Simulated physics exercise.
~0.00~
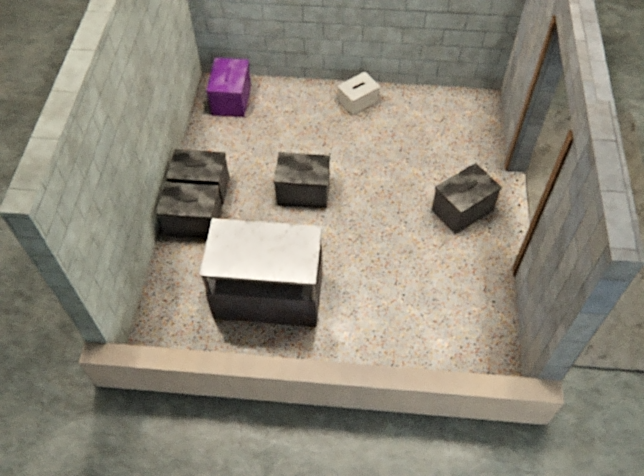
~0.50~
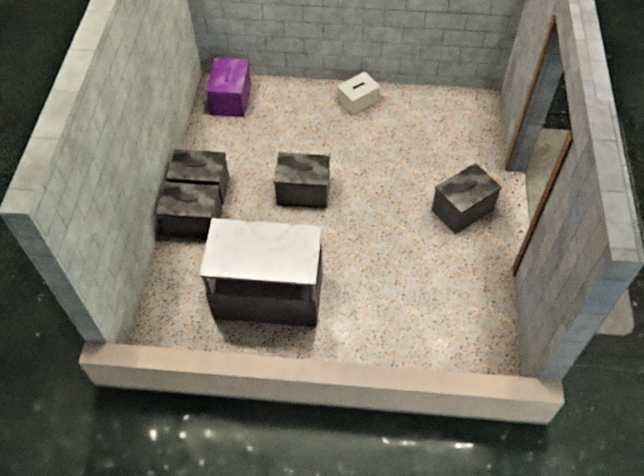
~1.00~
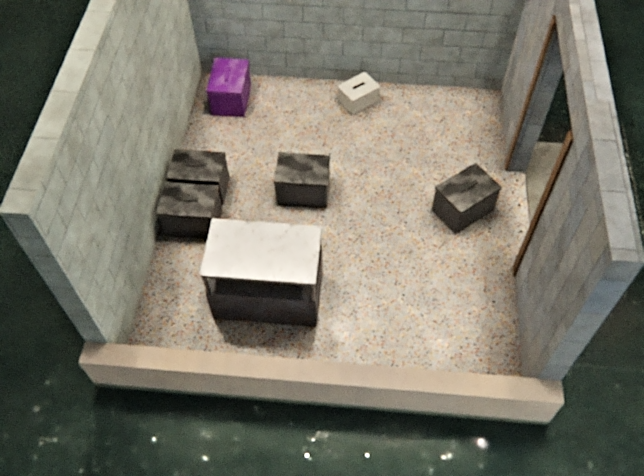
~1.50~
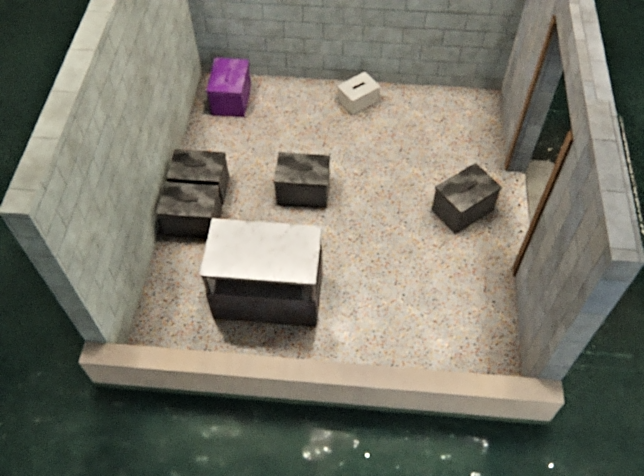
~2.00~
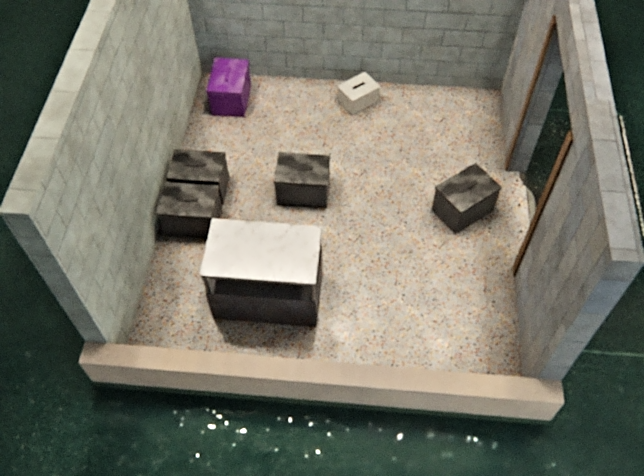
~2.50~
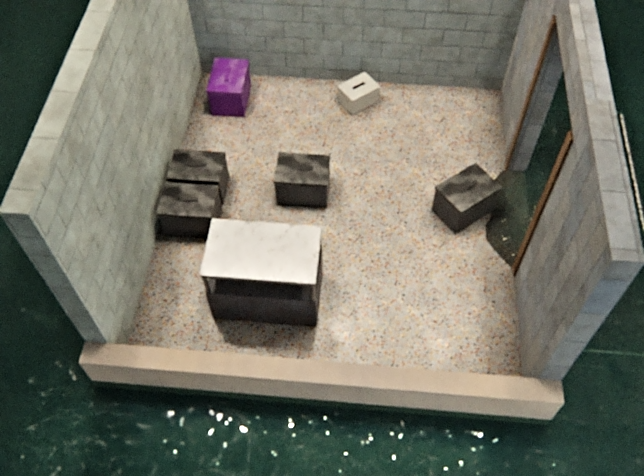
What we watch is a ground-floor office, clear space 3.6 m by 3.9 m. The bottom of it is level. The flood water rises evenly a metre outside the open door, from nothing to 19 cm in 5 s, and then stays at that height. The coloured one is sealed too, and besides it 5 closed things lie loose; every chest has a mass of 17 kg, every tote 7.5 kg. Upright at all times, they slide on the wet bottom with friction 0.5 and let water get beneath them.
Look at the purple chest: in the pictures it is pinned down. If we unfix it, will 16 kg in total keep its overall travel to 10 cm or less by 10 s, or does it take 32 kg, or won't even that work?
It takes 32 kg.
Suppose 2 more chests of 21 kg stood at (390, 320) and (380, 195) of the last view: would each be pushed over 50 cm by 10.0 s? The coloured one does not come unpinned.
In the order given, within the mark and then within the mark.
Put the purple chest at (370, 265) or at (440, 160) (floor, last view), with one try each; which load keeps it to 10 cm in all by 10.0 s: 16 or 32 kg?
First try, only the heavier option works; second try, only the heavier option works.
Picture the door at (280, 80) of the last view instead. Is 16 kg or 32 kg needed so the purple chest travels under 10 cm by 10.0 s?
The big mass is needed.
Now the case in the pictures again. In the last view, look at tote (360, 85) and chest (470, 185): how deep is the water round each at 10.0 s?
9 and 11 cm.
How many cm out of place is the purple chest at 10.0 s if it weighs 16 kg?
Close to 30 centimetres.
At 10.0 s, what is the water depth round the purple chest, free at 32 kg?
9 cm, roughly.
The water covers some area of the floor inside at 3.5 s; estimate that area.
My estimate is roughly 1.0 m2.
After 3.5 s the purple chest would be 0 cm from its start with 16 kg and 0 cm from its start with 32 kg; 0 cm of water round it then.
After 4.5 s the purple chest would be 0 cm from its start with 16 kg and 0 cm from its start with 32 kg; 0 cm of water round it then.
After 7.0 s the purple chest would be 0 cm from its start with 16 kg and 0 cm from its start with 32 kg; 3 cm of water round it then.
After 10.0 s the purple chest would be 32 cm from its start with 16 kg and 0 cm from its start with 32 kg; 9 cm of water round it then.
